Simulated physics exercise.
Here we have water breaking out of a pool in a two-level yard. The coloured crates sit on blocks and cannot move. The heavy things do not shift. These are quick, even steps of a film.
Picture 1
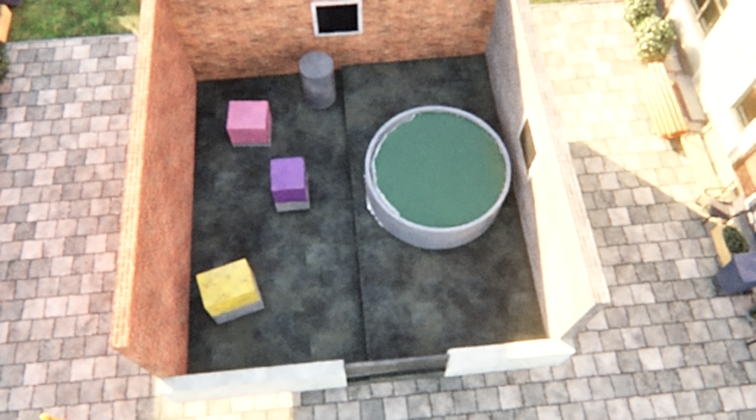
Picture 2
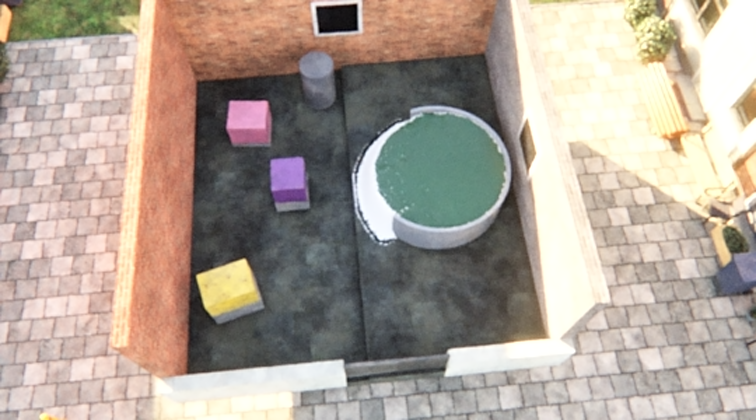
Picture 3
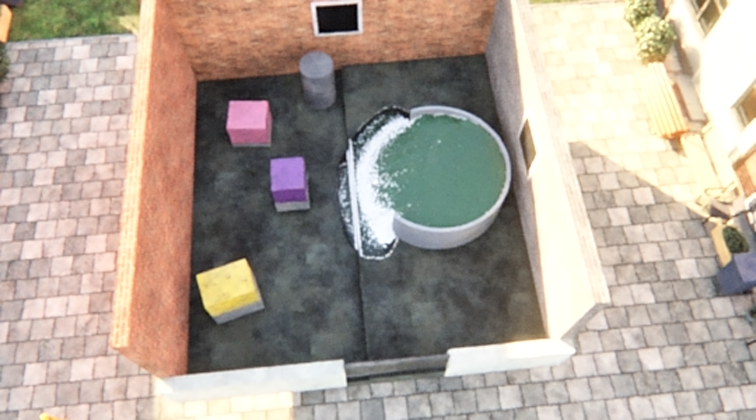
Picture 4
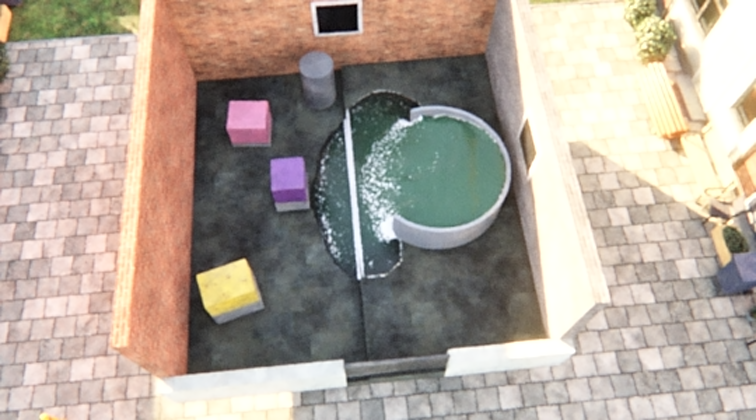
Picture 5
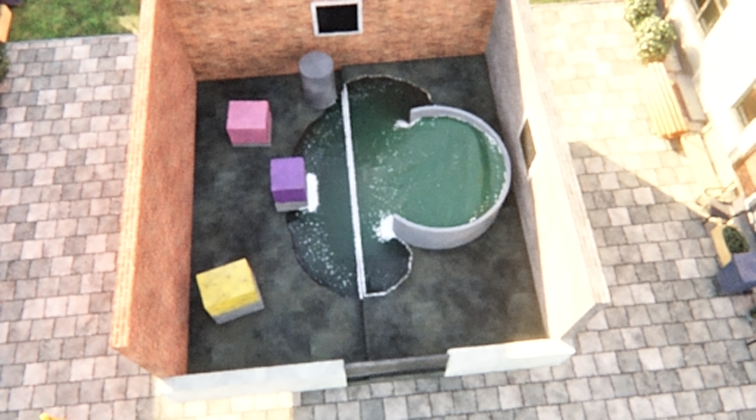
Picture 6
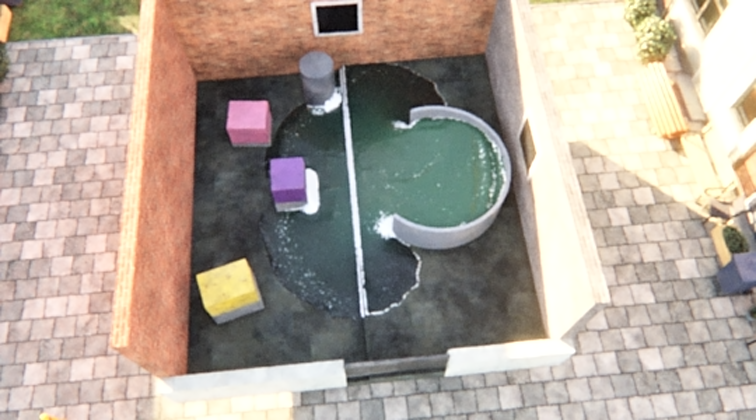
The video shows a round tank of green water in a walled yard opening on its left side, and water pours out, spreading across the dark floor around a purple block and reaching a grey cylinder.
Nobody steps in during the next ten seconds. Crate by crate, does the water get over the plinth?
The purple crate is soaked; the yellow crate keeps dry; the pink crate is soaked.
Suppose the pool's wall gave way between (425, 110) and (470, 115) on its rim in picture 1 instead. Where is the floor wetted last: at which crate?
I say the crate marked yellow.
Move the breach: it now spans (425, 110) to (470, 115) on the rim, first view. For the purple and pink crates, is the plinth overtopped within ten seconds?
One by one: Purple crate escapes it; pink crate is wetted.
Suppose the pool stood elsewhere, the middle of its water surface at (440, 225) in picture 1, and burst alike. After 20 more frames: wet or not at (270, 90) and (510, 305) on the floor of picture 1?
One after the other: Awash, not flooded.
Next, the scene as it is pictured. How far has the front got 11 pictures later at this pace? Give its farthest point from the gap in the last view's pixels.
Close to (187, 385).
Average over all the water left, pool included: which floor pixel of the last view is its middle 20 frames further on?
Close to (299, 190).
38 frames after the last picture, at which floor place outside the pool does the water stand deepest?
Close to (348, 369).
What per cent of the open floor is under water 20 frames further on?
About 70 per cent.
A moment on, water covers 55 % of the floor; the purple crate water round its plinth, the yellow crate water round its plinth, the pink crate water round its plinth.
Next, water covers 60 % of the floor; the purple crate water round its plinth, the yellow crate water round its plinth, the pink crate water round its plinth.
Then, water covers 70 % of the floor; the purple crate water round its plinth, the yellow crate water round its plinth, the pink crate water round its plinth.
Later, water covers 80 % of the floor; the purple crate water round its plinth, the yellow crate water round its plinth, the pink crate water round its plinth.
In the end, water covers 90 % of the floor; the purple crate was topped, the yellow crate stayed above the water, the pink crate was topped.
